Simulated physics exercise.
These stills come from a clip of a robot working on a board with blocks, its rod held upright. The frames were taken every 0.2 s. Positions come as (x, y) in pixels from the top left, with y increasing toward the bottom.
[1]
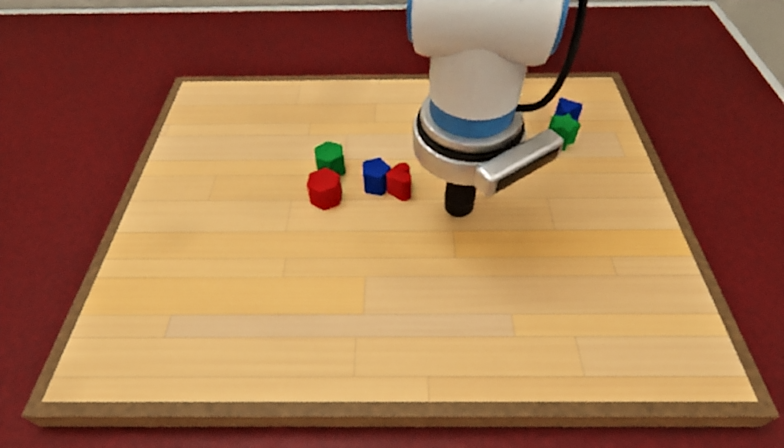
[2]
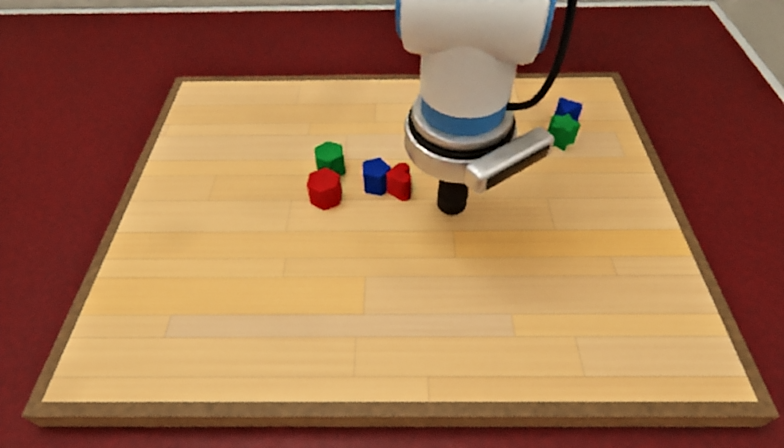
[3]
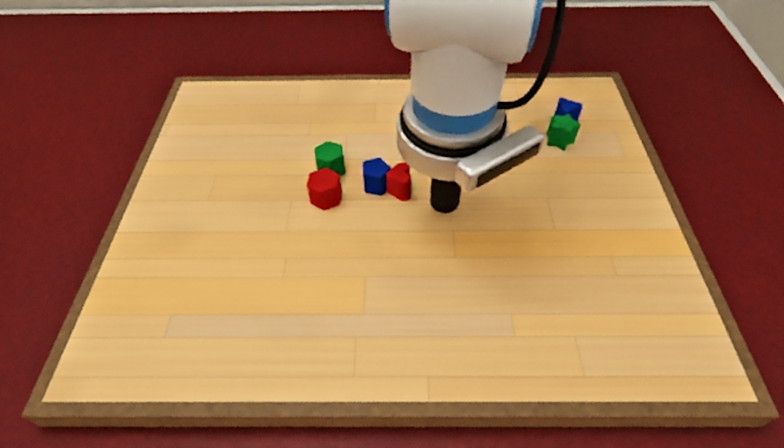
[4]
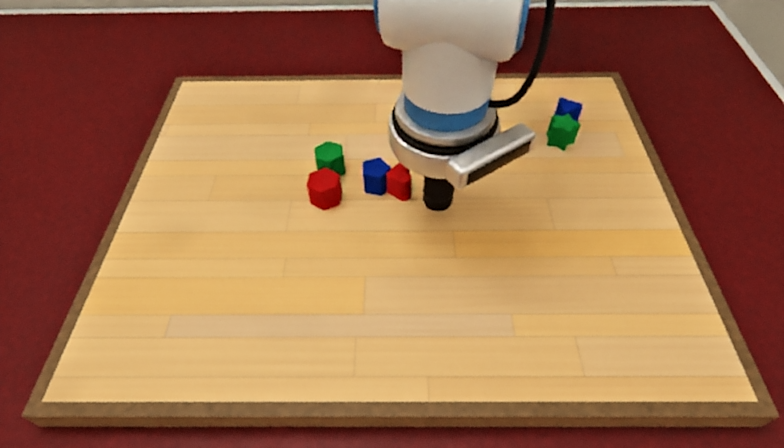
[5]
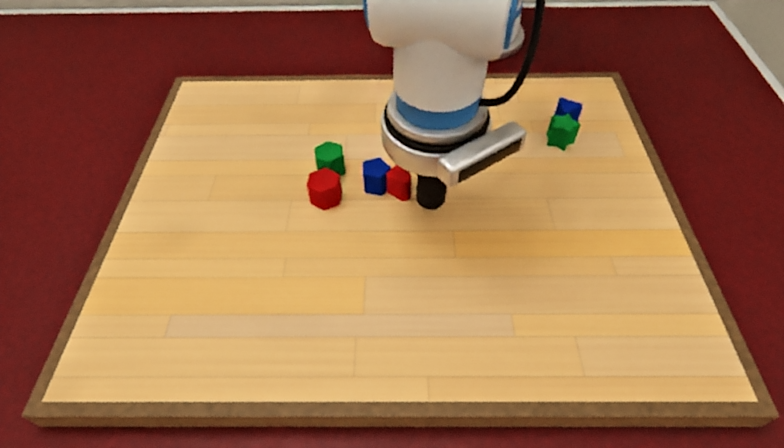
The footage shows a white and blue robot arm with a dark rod tip above a wooden board holding red, green and blue blocks. The arm moves slowly left toward a small red block, while the blocks stay still.
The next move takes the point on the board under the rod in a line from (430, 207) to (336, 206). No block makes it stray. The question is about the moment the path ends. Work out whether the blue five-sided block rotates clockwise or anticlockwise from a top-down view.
Anticlockwise.
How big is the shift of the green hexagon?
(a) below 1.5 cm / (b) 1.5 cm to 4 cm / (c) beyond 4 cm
That would be a.
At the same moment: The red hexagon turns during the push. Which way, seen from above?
It twists clockwise.
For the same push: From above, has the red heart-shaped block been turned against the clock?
No, that is not how it ends up.
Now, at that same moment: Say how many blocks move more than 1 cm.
Three or more shift.
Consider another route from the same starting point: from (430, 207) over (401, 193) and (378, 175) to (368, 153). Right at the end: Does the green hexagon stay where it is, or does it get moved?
That block will leave its spot.
What follows on the original path. One third of the way, rod (398, 199); blue five-sided block (367, 161), turned 25° anticlockwise; red heart-shaped block (390, 168), turned 45° clockwise.
Two thirds of the way, rod (366, 199); blue five-sided block (366, 160), turned 25° anticlockwise; red heart-shaped block (388, 167), turned 70° clockwise.
At the end, rod (335, 198); red hexagon (310, 175), turned 25° clockwise; green hexagon not moved; blue five-sided block (366, 160), turned 25° anticlockwise; red heart-shaped block (388, 167), turned 70° clockwise.
